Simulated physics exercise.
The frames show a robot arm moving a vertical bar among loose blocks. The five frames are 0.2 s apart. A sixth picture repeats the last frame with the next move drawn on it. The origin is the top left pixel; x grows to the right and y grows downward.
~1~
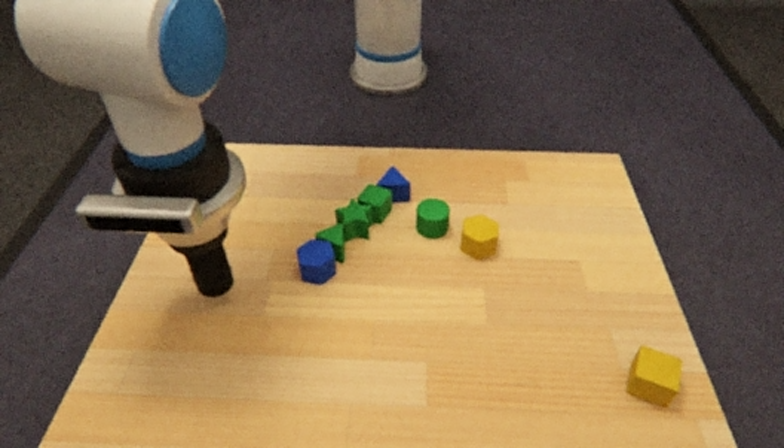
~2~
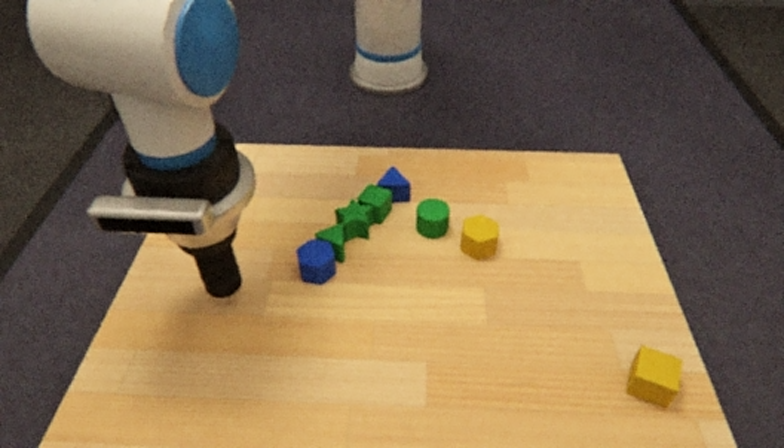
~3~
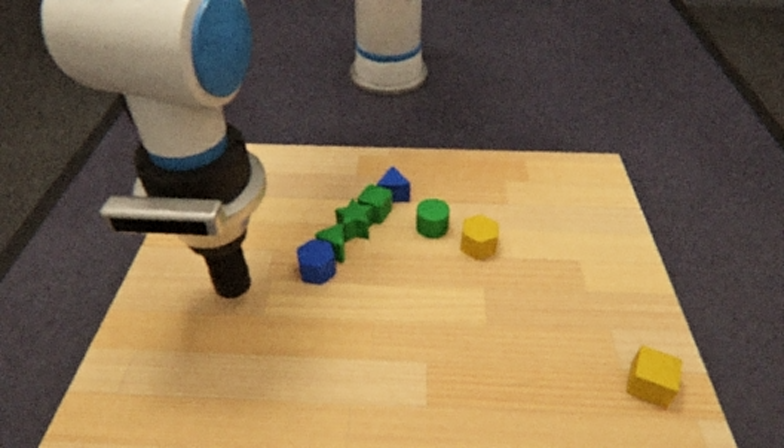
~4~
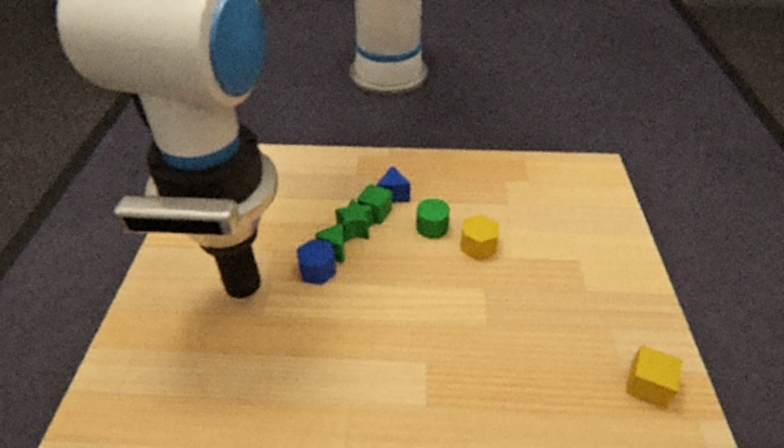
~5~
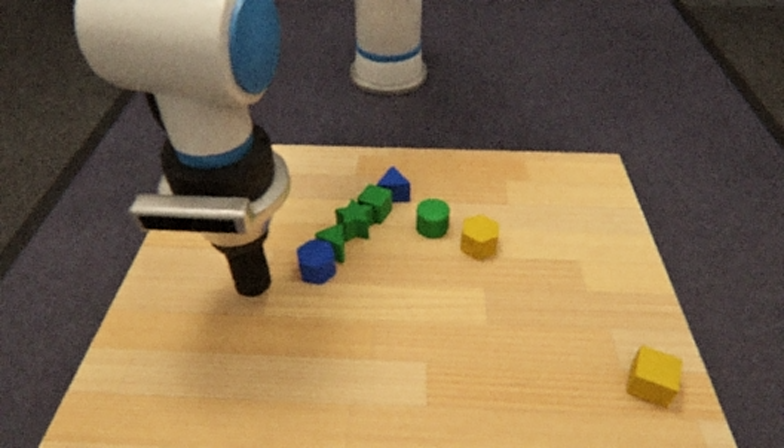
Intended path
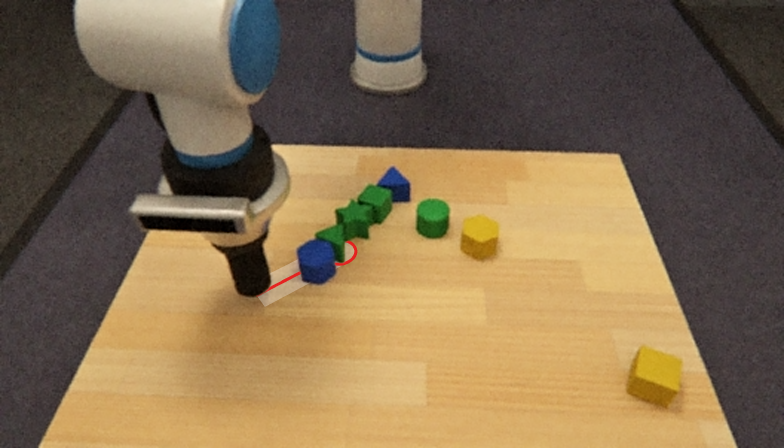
A white robot arm with blue bands and a black vertical bar stands over the left side of a pale wooden board, seen from above at an angle on a dark floor. Blue and green blocks form a diagonal line near the middle, with a green cylinder and two yellow blocks to the right. The arm slides the bar slowly rightward, while the blocks and camera stay still.
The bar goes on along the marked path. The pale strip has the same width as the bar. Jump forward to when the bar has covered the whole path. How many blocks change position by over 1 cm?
My forecast: 3 or more.
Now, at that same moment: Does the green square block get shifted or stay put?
It will end up elsewhere.
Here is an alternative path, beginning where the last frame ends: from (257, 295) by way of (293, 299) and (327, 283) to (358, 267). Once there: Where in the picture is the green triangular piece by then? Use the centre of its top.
I'd guess (332, 211).
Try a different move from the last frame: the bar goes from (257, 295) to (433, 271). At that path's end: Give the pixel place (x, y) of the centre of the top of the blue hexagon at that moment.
Its top middle will sit at (360, 236).
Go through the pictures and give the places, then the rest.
Bar tip (216, 284); block tops, blue hexagon (315, 252); green triangular piece (333, 234); green star block (354, 211); green square block (375, 195), in the first picture.
Bar (224, 285); blocks unchanged, in the second picture.
Bar (233, 286); blocks unchanged, in the third picture.
Bar (243, 285); blocks unchanged, in the fourth picture.
Bar (254, 284); blue hexagon (315, 252); green triangular piece (333, 234); green star block (354, 211); green square block (375, 195), in the fifth picture.
Path on the board, from (257, 295) directly to (339, 252).
What follows on the original path. One third of the way, bar (285, 268); nothing pushed yet.
Two thirds of the way, bar (312, 254); blue hexagon (347, 246); green triangular piece (346, 225), turned 30° anticlockwise; green star block (362, 207); green square block (378, 190), turned 15° anticlockwise.
At the end, bar (338, 241); blue hexagon (368, 245), turned 50° clockwise; green triangular piece (365, 221); green star block (379, 204), turned 30° anticlockwise; green square block (384, 185), turned 35° anticlockwise.
